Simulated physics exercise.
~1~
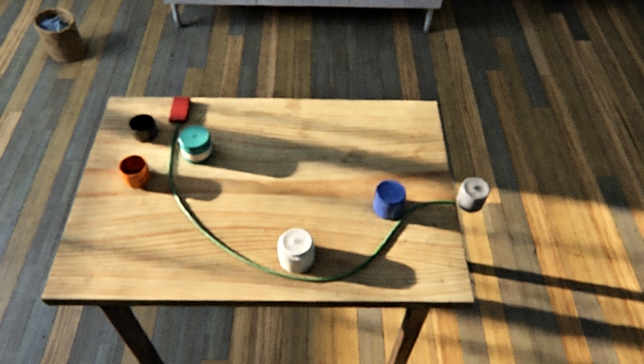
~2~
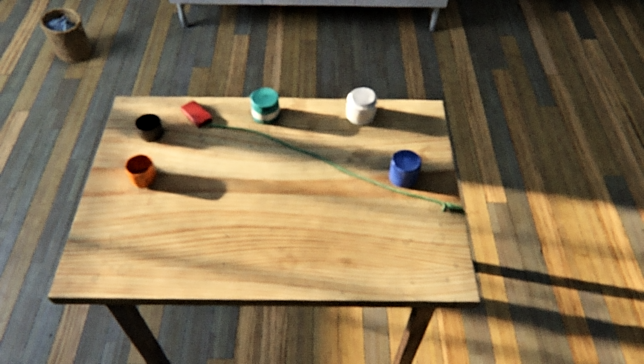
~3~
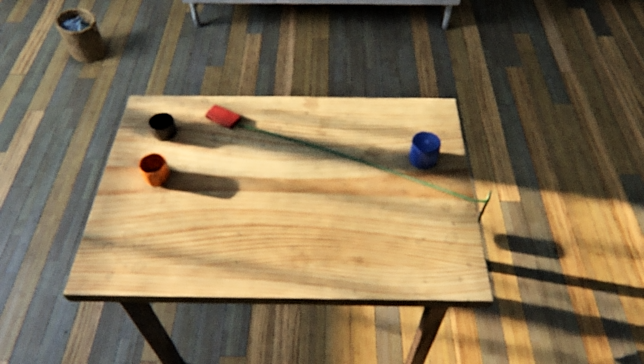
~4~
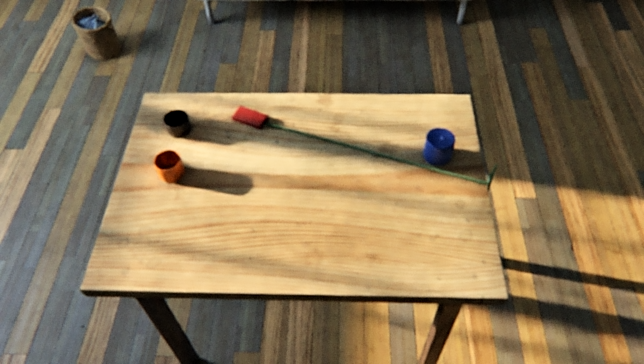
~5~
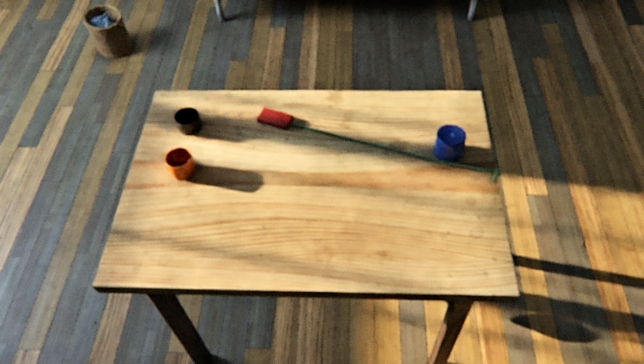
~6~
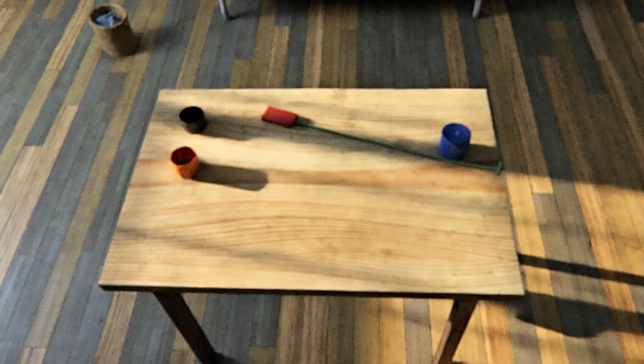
Falling grey speaker dragging its cable and red phone across a wooden table, sweeping white jar and teal tin out of sight.
